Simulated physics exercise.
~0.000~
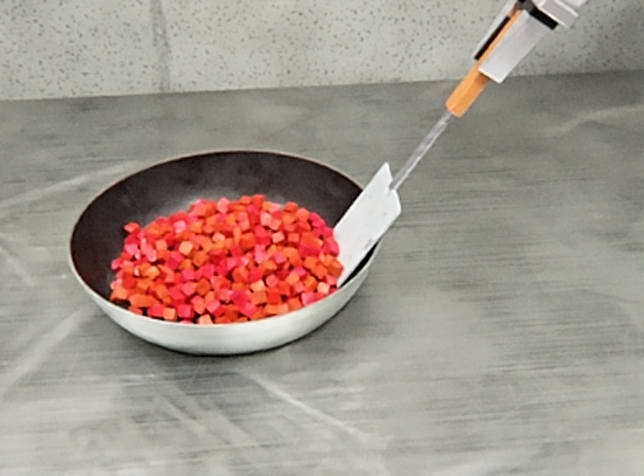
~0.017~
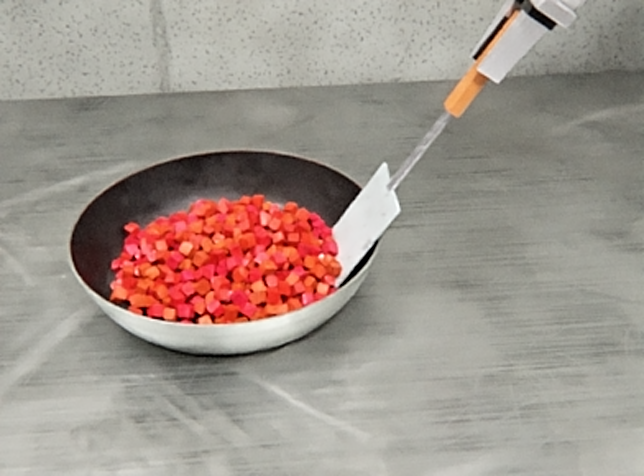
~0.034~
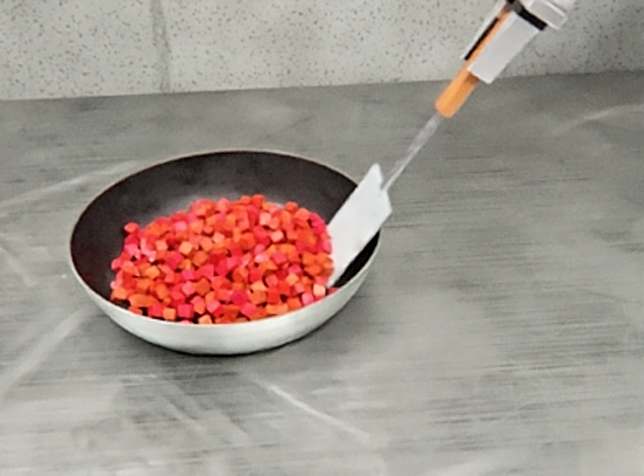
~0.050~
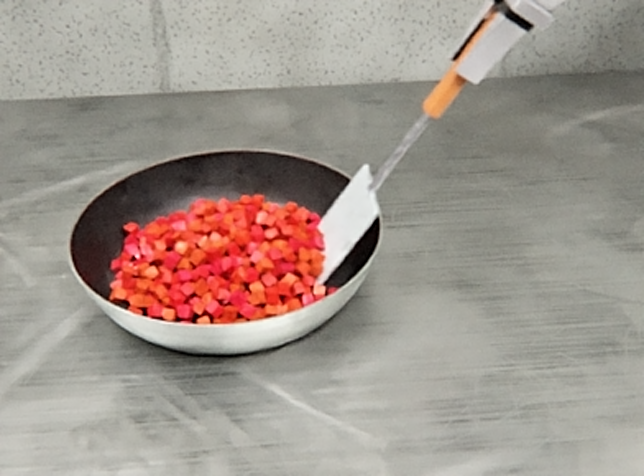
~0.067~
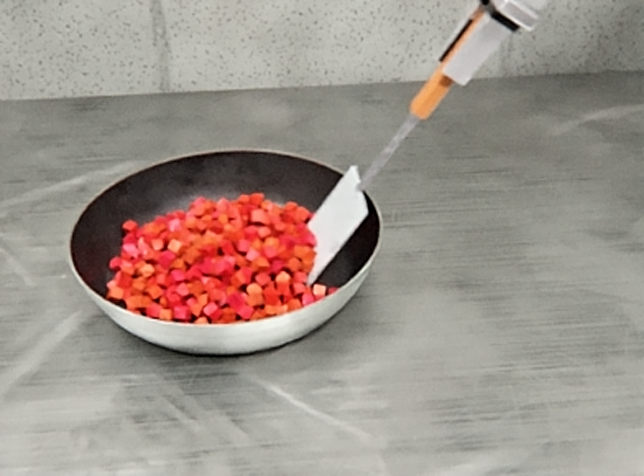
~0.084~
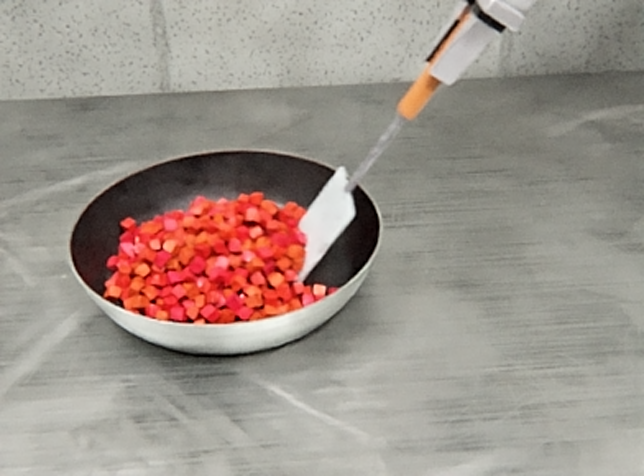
A robot arm holding a white paddle starts at the right rim of a frying pan filled with red and orange vegetable dice. It slides the tilted paddle slowly left into the pan, nudging the nearest dice slightly inward, while the pan stays still and most of the heap barely changes.
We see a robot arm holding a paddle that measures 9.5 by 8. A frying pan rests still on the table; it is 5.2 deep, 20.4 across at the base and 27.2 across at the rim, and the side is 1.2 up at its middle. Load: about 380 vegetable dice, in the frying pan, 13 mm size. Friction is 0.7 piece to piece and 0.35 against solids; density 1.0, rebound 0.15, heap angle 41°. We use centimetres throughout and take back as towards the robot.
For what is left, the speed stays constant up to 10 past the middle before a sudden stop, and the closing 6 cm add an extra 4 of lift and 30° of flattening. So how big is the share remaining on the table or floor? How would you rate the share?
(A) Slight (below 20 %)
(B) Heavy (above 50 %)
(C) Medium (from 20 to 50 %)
Slight (below 20 %).
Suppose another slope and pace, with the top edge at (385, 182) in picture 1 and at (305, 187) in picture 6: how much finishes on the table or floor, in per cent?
Around 30 per cent finishes on the table or floor.
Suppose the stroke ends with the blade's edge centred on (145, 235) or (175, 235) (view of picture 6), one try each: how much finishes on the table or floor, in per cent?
About 0 and 0 per cent.
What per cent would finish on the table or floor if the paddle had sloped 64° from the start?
Result, estimated: 10 %.
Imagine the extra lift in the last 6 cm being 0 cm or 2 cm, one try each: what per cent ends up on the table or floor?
It works out to some 0 per cent for the first setting and some 5 per cent for the second.
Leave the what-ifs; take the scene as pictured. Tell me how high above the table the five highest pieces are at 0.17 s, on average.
Somewhere around 6 centimetres high.
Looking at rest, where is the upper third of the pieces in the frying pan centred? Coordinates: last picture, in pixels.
Roughly at (115, 253).
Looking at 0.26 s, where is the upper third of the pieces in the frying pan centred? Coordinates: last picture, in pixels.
(154, 236).
By 0.17 s, sloping 56°, highest piece 6 above the table; 379 in the frying pan.
By 0.26 s, sloping 46°, highest piece 7 above the table; 379 in the frying pan.
By 0.51 s, sloping 26°, highest piece 8 above the table; 331 in the frying pan, 45 on the table or floor, 3 on the blade or in flight.
By 1.56 s, sloping 26°, highest piece 7 above the table; 331 in the frying pan, 48 on the table or floor.
Final count, 331 in the frying pan, 48 on the table or floor. That is 13 % on the table or floor.
